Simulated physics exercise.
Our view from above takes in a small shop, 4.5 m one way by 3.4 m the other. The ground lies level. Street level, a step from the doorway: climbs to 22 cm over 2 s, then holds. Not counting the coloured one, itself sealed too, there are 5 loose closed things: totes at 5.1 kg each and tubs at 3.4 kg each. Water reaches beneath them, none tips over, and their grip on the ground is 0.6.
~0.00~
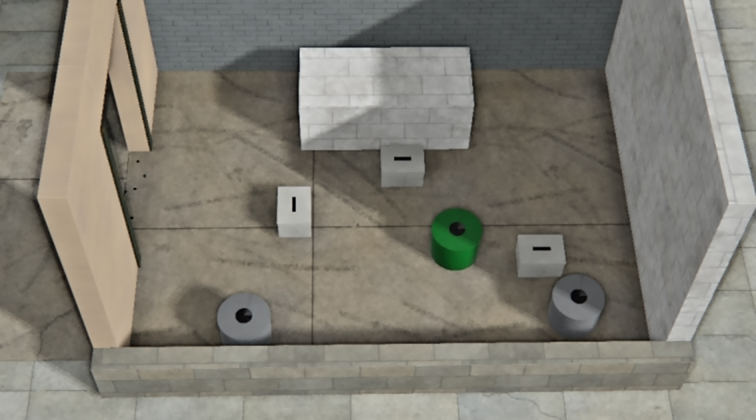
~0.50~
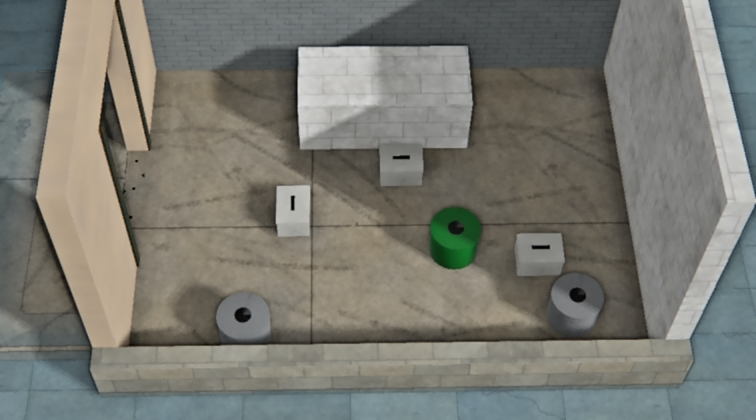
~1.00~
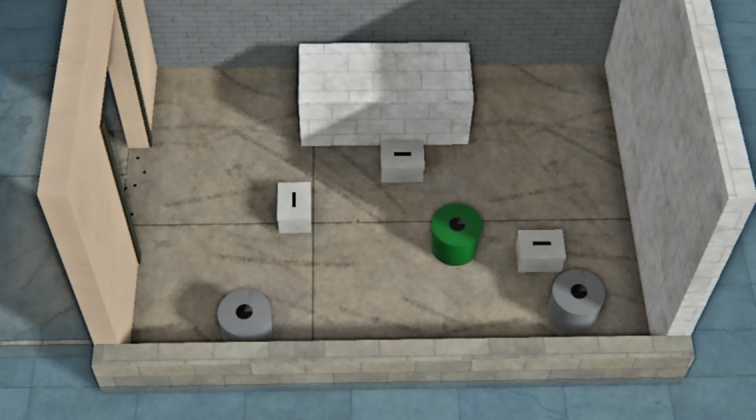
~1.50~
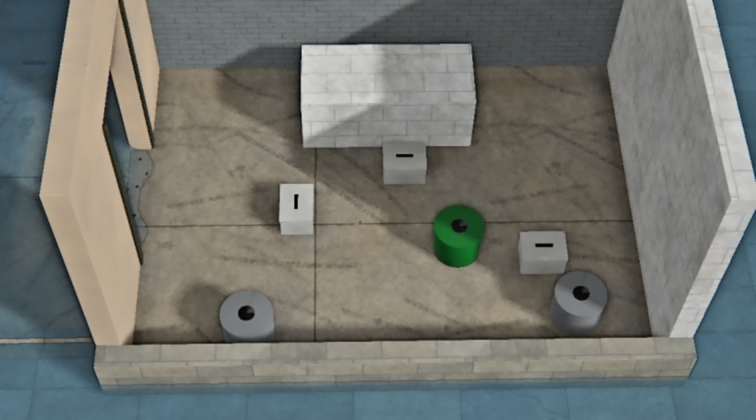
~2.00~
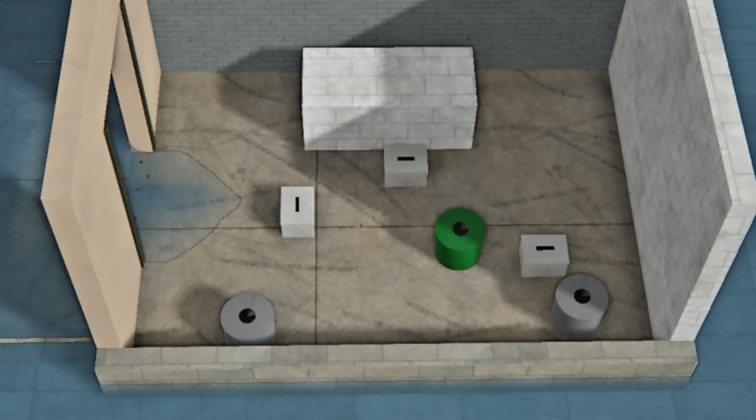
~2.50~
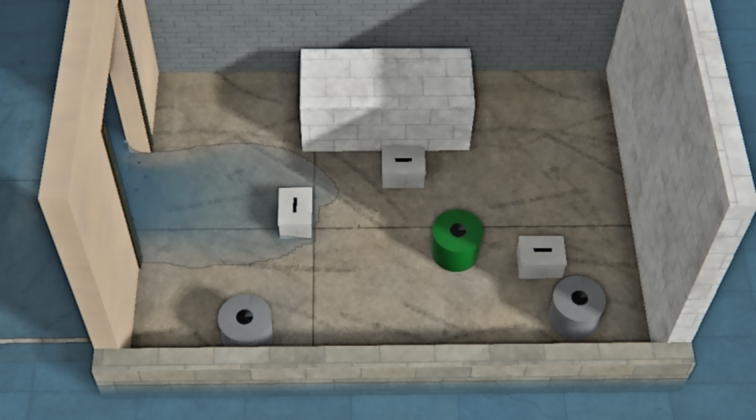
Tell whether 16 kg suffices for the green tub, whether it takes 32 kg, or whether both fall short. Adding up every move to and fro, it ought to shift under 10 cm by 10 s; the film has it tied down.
It takes 32 kg.
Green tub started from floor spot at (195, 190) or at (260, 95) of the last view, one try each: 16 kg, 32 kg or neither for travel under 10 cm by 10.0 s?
The first try gives failure with both; the second gives success with heavier only.
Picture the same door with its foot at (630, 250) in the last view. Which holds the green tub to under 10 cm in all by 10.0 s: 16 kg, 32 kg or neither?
Answer: Only the upper mass works.
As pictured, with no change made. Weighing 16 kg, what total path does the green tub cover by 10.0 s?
All together it comes to about 40 cm.
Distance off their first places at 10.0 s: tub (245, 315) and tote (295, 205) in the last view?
80 cm, 200 cm.
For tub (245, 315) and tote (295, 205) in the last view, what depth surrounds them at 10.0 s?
I'd put it at 4 cm and 12 cm respectively.
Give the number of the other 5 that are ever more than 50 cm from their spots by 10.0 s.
That comes to 5.
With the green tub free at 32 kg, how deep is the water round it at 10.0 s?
About 14 cm.
After 3.5 s the green tub would be 0 cm from its start with 16 kg and 0 cm from its start with 32 kg; 0 cm of water round it then.
After 4.5 s the green tub would be 2 cm from its start with 16 kg and 0 cm from its start with 32 kg; 5 cm of water round it then.
After 7.0 s the green tub would be 1 cm from its start with 16 kg and 0 cm from its start with 32 kg; 9 cm of water round it then.
After 10.0 s the green tub would be 23 cm from its start with 16 kg and 0 cm from its start with 32 kg; 14 cm of water round it then.
